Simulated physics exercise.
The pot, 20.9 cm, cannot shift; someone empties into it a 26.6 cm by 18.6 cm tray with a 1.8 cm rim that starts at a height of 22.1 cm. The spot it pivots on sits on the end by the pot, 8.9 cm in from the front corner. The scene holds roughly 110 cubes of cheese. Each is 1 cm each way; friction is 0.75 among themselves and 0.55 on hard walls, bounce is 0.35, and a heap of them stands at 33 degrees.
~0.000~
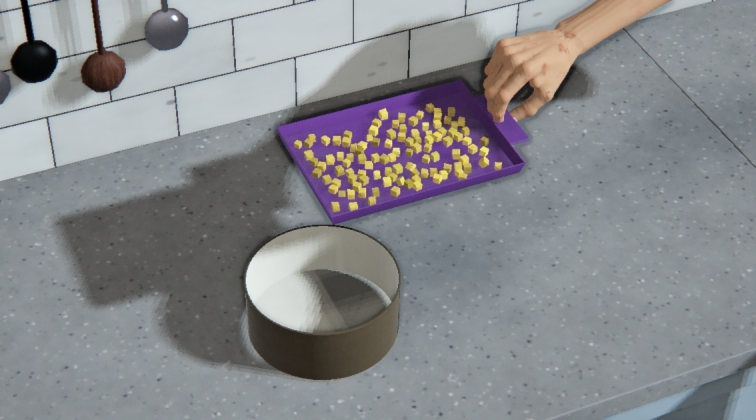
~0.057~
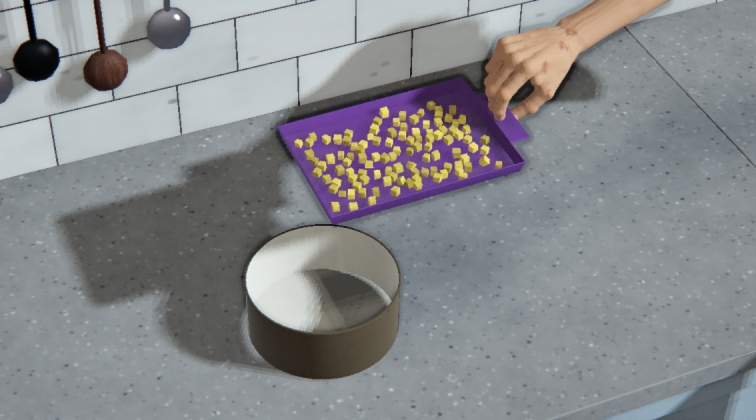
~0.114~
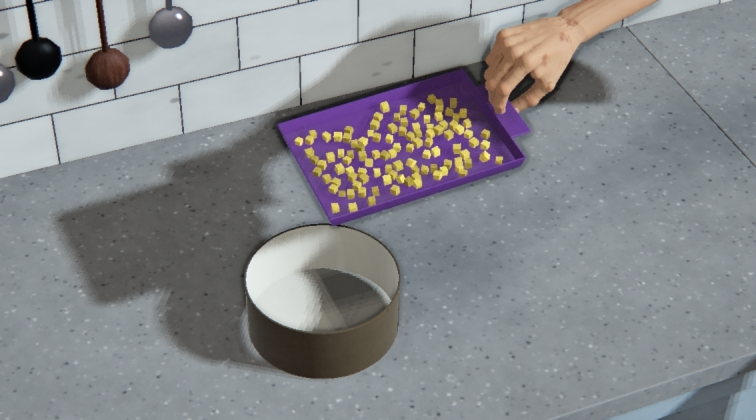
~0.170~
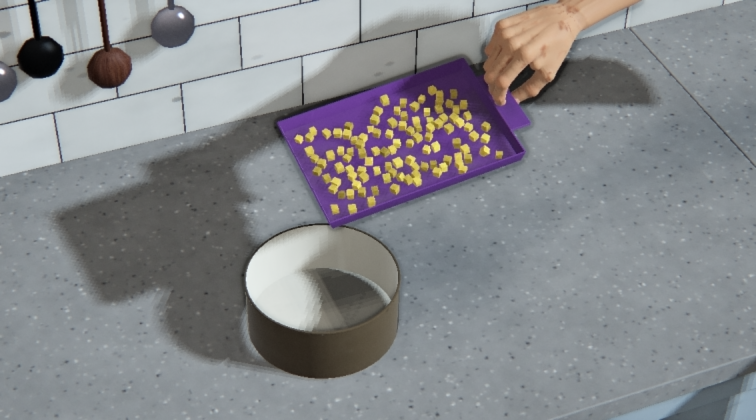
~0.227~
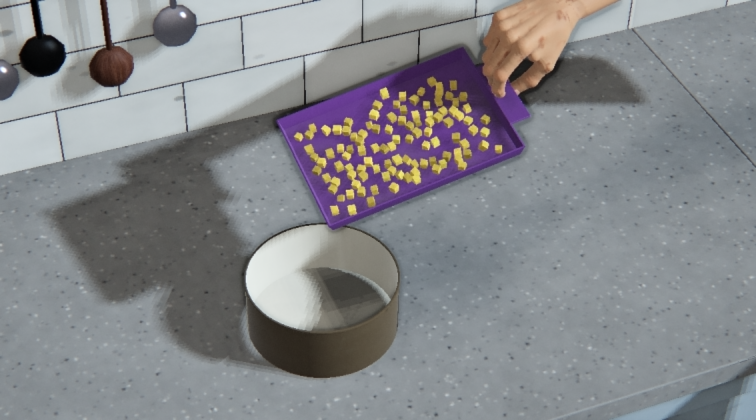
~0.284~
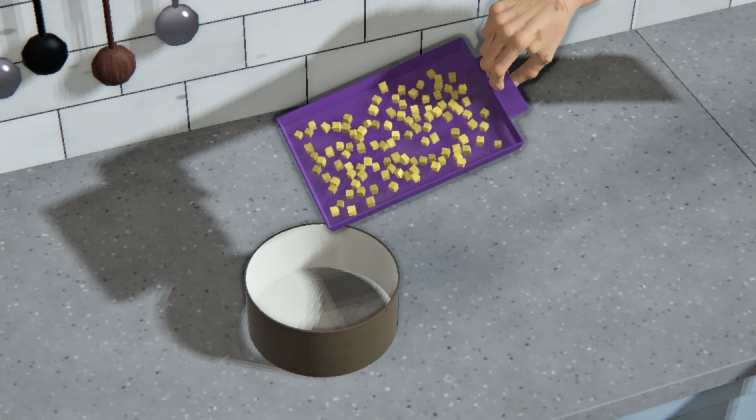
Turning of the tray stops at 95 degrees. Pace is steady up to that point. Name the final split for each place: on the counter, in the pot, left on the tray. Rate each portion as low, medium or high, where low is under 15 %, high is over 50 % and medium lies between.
Counter low, pot high, tray low.
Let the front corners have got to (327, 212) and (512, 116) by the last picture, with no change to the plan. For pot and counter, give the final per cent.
Split: Pot = 40, counter = 55.
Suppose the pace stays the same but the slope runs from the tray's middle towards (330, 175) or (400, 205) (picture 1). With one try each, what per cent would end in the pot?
55 and 65 %.
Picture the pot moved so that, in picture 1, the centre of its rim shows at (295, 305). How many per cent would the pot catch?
About 100 per cent.
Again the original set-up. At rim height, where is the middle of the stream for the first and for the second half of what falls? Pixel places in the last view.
I'd mark about (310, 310) for the first half and about (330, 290) for the second.
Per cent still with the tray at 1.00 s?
Something like 60 percent, roughly.
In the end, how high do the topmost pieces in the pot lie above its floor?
Close to 2.0 cm up.
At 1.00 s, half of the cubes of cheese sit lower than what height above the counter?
Some 20 cm above the counter.
Then, at 0.71 s, tilt 55 degrees; the tray holds 100 %, the pot 0 %.
After 1.00 s, tilt 80 degrees; the tray holds 60 %, the pot 30 %.
Then, at 1.39 s, tilt 95 degrees; the tray holds 30 %, the pot 60 %.
In the end, at 2.7 s, counter 5 %, pot 95 %, tray 0 %.
